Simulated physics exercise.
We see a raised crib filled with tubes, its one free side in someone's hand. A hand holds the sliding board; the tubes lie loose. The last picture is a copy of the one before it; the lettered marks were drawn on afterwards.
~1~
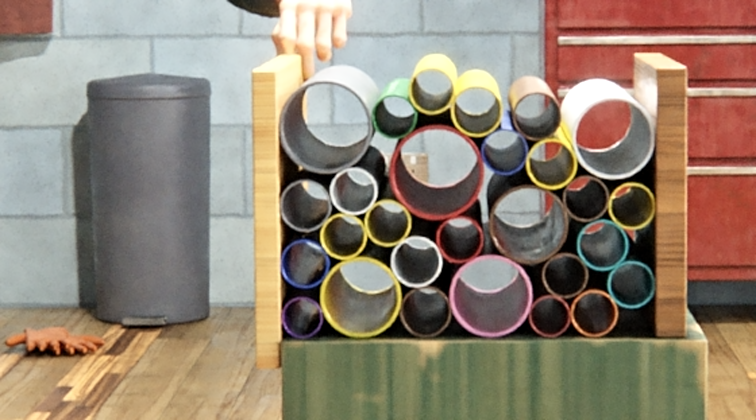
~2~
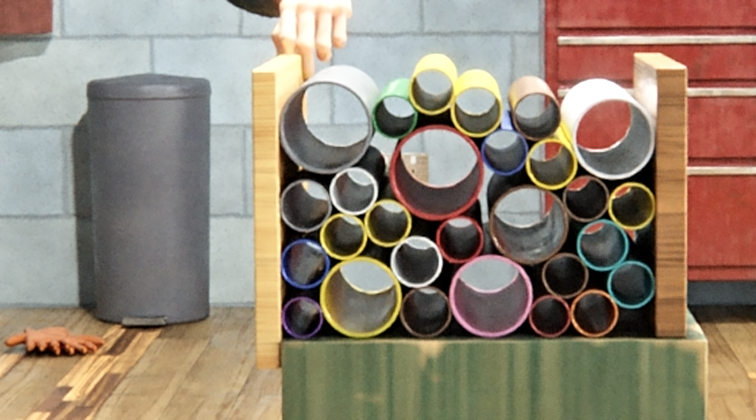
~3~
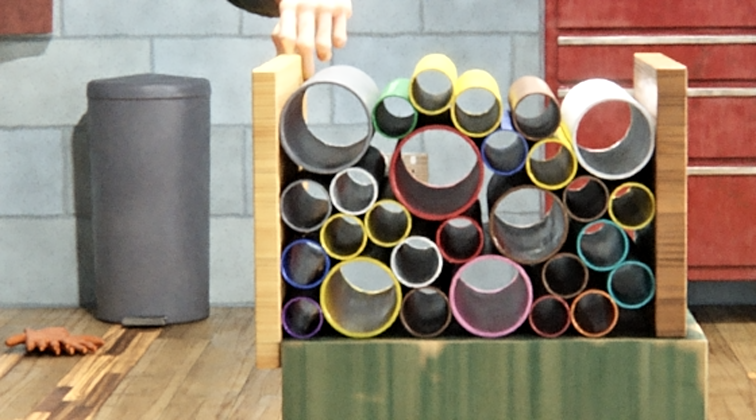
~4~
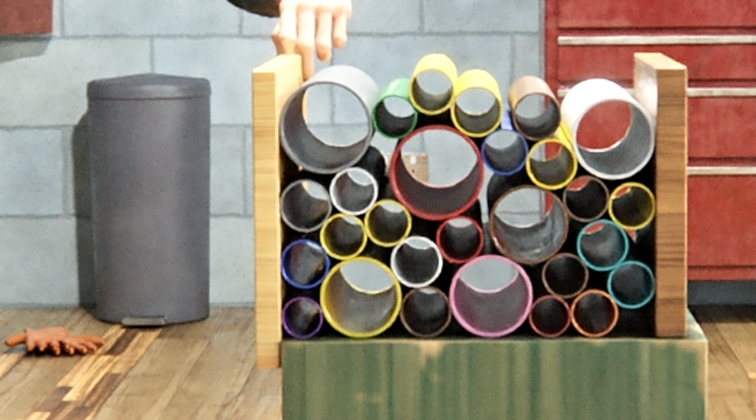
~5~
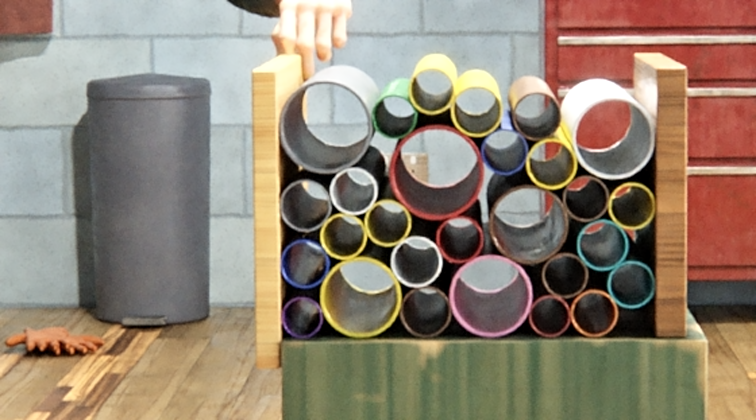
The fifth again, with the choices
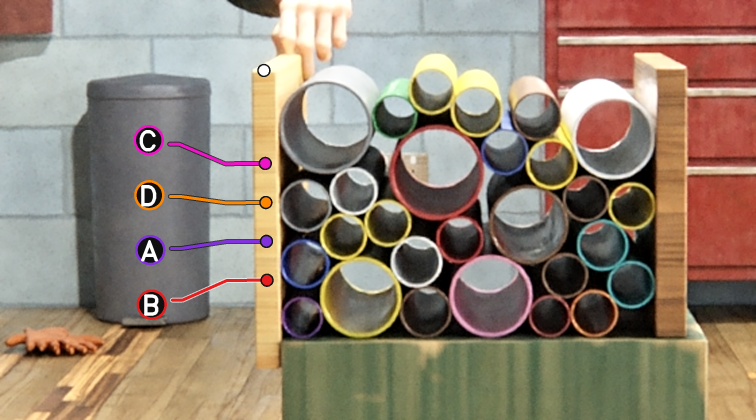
Colourful tubes lie stacked between two wooden boards while a hand stays still at the left.
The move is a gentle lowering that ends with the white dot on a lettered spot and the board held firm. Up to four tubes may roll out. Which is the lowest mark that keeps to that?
The lowest mark that will do is B.
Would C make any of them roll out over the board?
No, at C.
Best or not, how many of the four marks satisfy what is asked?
The number is four.
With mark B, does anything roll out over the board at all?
At B: Yes.
On the marked copy, A at (267, 241); B at (267, 280); C at (266, 163); D at (266, 202); the white dot at (264, 70).
Taking B. A third of the way, top of the board (278, 163).
Two thirds of the way, top of the board (280, 269).
When it is over, top of the board (280, 279), two out over the board.
As for the rest, A one out over the board; C none out over the board; D one out over the board.
